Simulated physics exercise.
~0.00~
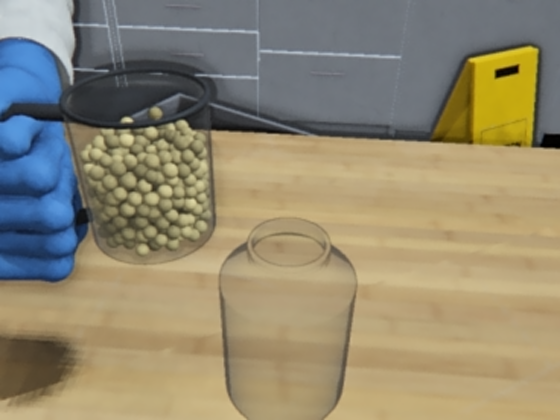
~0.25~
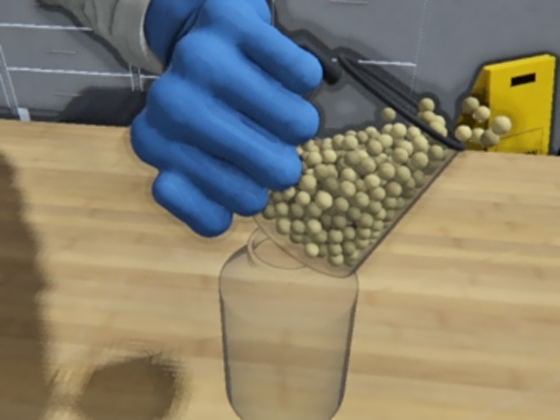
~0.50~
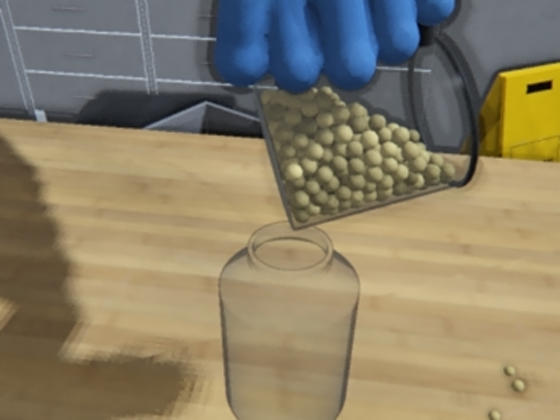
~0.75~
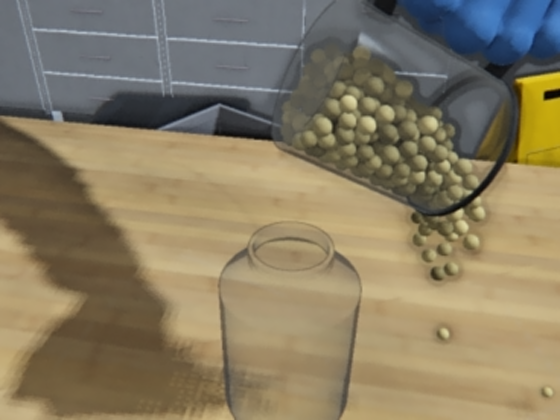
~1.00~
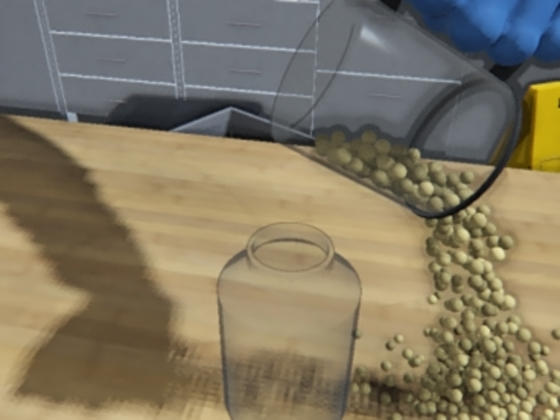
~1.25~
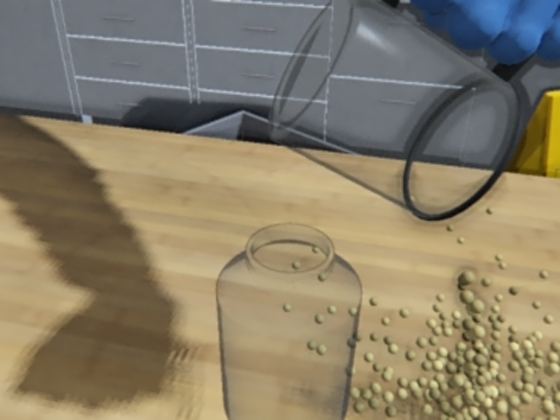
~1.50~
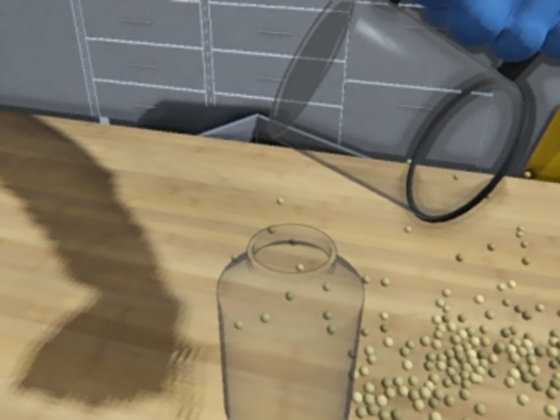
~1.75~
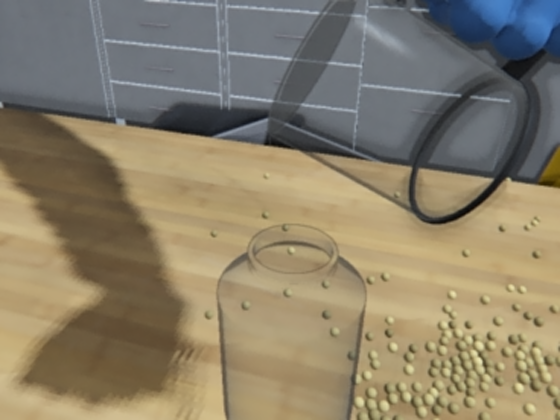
The video shows a blue-gloved hand lifting a clear cup of pale soya beans over a wooden table and tipping it beside an open glass jar. The beans pour out to the right of the jar, missing it, and end scattered across the table as the emptied cup stays tilted.
